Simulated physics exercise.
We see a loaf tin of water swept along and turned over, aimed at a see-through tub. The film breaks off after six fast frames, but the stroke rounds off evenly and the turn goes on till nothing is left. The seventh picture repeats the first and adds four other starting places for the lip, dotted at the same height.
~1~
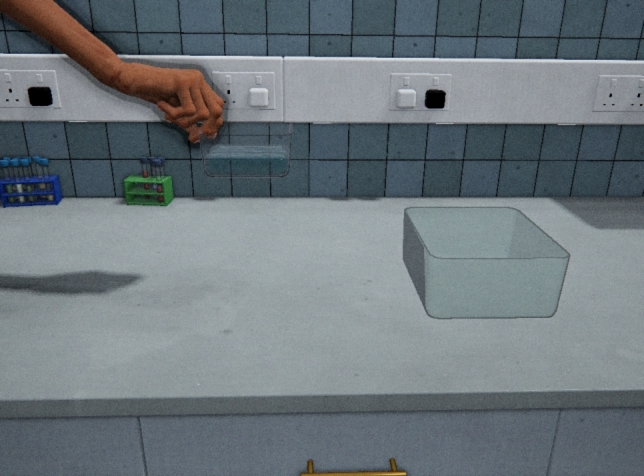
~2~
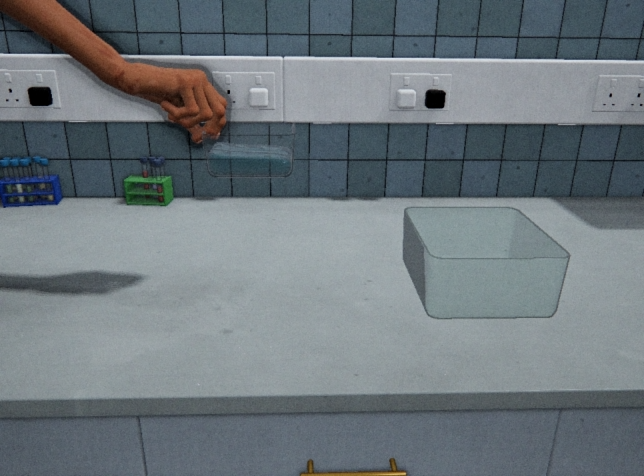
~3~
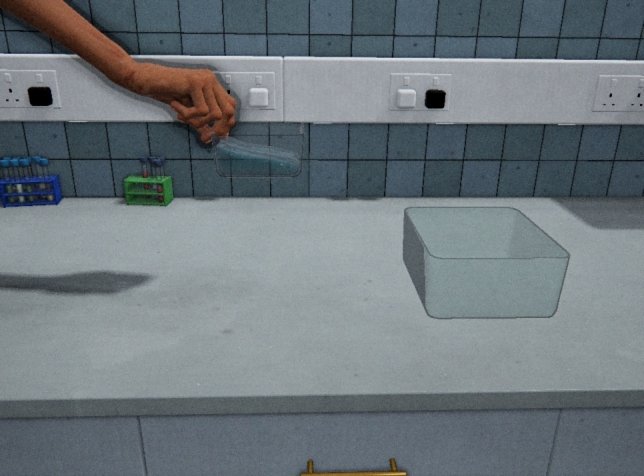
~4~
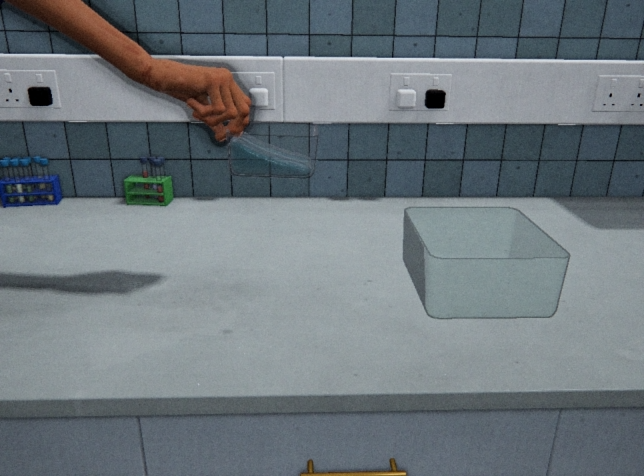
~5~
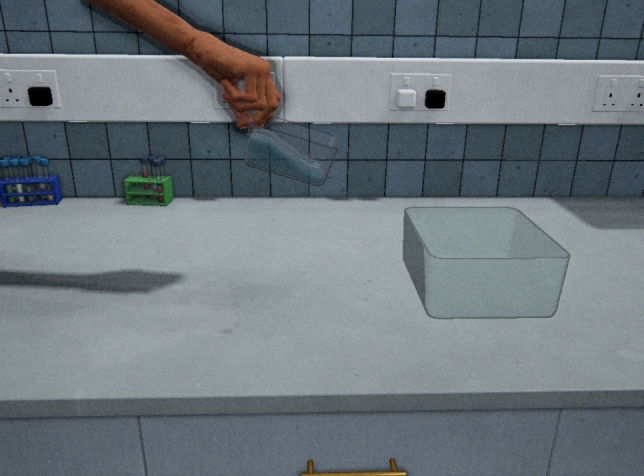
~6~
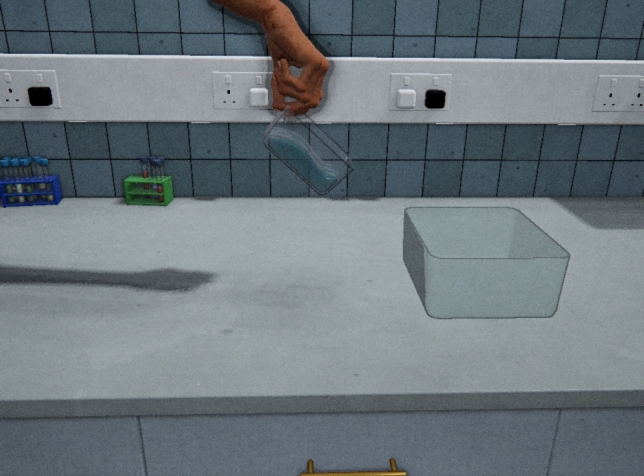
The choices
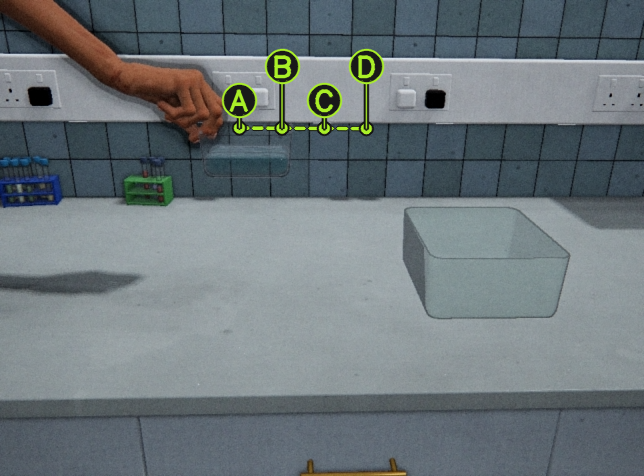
At a lab counter, a hand moves a clear container of water right, tilting it.
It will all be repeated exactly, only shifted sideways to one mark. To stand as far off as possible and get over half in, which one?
Take C.
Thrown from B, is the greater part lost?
Yes, that goes wrong.
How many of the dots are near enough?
Two of them.
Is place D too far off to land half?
No, that is safe.
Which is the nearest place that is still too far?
Place B.
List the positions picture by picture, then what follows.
In the first picture, upright, lip at (290, 128); tub from (424, 316) to (554, 314); nothing has left yet.
In the second picture, upright, lip at (293, 128); nothing has left yet.
In the third picture, upright, lip at (302, 128); nothing has left yet.
In the fourth picture, upright, lip at (316, 129); nothing has left yet.
In the fifth picture, tipped about 17°, lip at (335, 141); nothing has left yet.
In the sixth picture, tipped about 43°, lip at (351, 161); nothing has left yet.
On the marked copy, A at (239, 128); B at (282, 128); C at (324, 128); D at (366, 128).
Choosing A, about 0 % lands in the tub, 99 % falls short.
Choosing B, about 22 % lands in the tub, 74 % falls short and 4 % goes beside or beyond.
Choosing C, about 75 % lands in the tub, 15 % falls short and 10 % goes beside or beyond.
Choosing D, about 94 % lands in the tub, 4 % falls short.
